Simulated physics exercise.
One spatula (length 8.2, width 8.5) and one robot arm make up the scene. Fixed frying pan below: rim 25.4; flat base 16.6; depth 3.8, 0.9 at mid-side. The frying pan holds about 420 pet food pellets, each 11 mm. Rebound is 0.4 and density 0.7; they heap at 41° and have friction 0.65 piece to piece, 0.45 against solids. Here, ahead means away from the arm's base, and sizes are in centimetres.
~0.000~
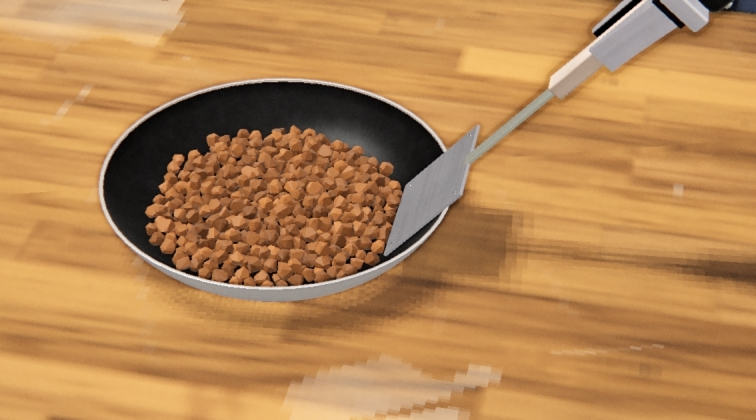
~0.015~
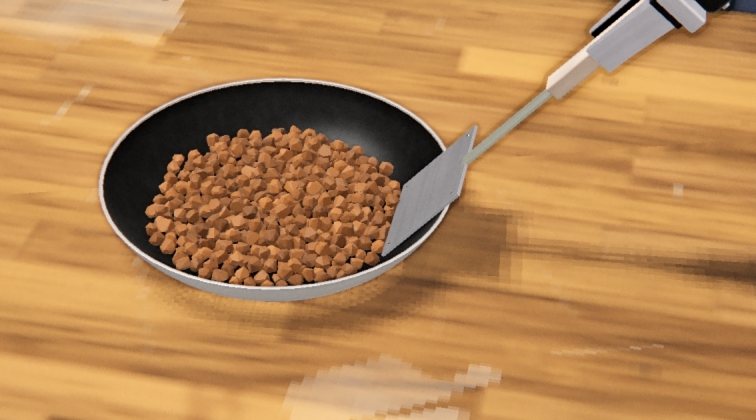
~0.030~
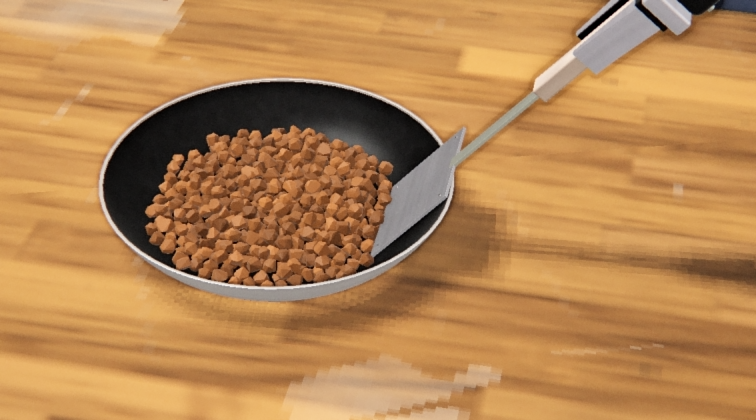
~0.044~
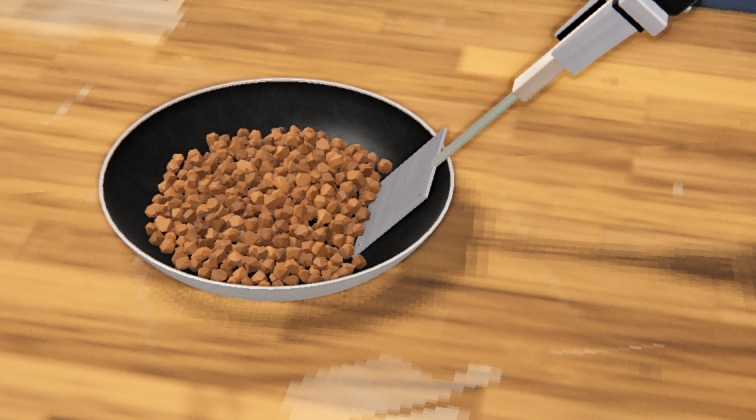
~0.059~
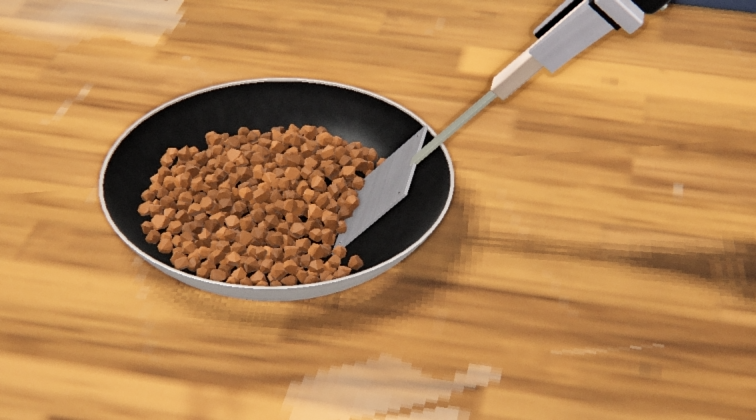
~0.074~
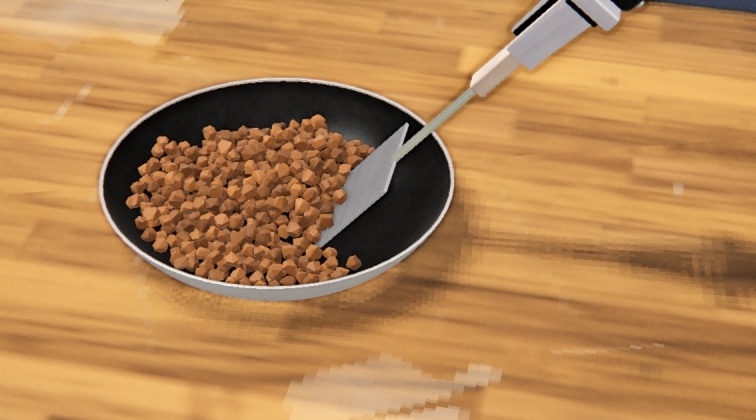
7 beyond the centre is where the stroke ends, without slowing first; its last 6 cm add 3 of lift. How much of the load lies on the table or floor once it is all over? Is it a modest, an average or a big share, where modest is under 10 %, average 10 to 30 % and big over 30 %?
Average.
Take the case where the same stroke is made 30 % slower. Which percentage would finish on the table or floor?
The share on the table or floor would be about 10 percent.
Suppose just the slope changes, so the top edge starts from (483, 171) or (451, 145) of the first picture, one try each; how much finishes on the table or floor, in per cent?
Around 20 per cent, then around 15 per cent.
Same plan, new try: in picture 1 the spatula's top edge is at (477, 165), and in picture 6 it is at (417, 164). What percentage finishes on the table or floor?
Near 10 in a hundred.
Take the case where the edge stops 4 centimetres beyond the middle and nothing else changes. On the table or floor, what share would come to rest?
Near 5 per cent.
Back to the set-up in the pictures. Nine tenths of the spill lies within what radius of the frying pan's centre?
It comes out at close to 30 centimetres.
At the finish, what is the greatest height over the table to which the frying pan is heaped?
About 5.0 centimetres.
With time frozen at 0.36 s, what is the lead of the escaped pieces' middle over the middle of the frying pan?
I reckon roughly 18 centimetres.
After 0.11 s, sloping 51°, highest piece 7 above the table; 423 in the frying pan.
After 0.15 s, sloping 51°, highest piece 7 above the table; 423 in the frying pan.
After 0.36 s, sloping 51°, highest piece 9 above the table; 351 in the frying pan, 66 on the table or floor, 6 on the blade or in flight.
After 1.41 s, sloping 51°, highest piece 5 above the table; 351 in the frying pan, 72 on the table or floor.
At rest, 351 in the frying pan, 72 on the table or floor. That is 17 % on the table or floor.
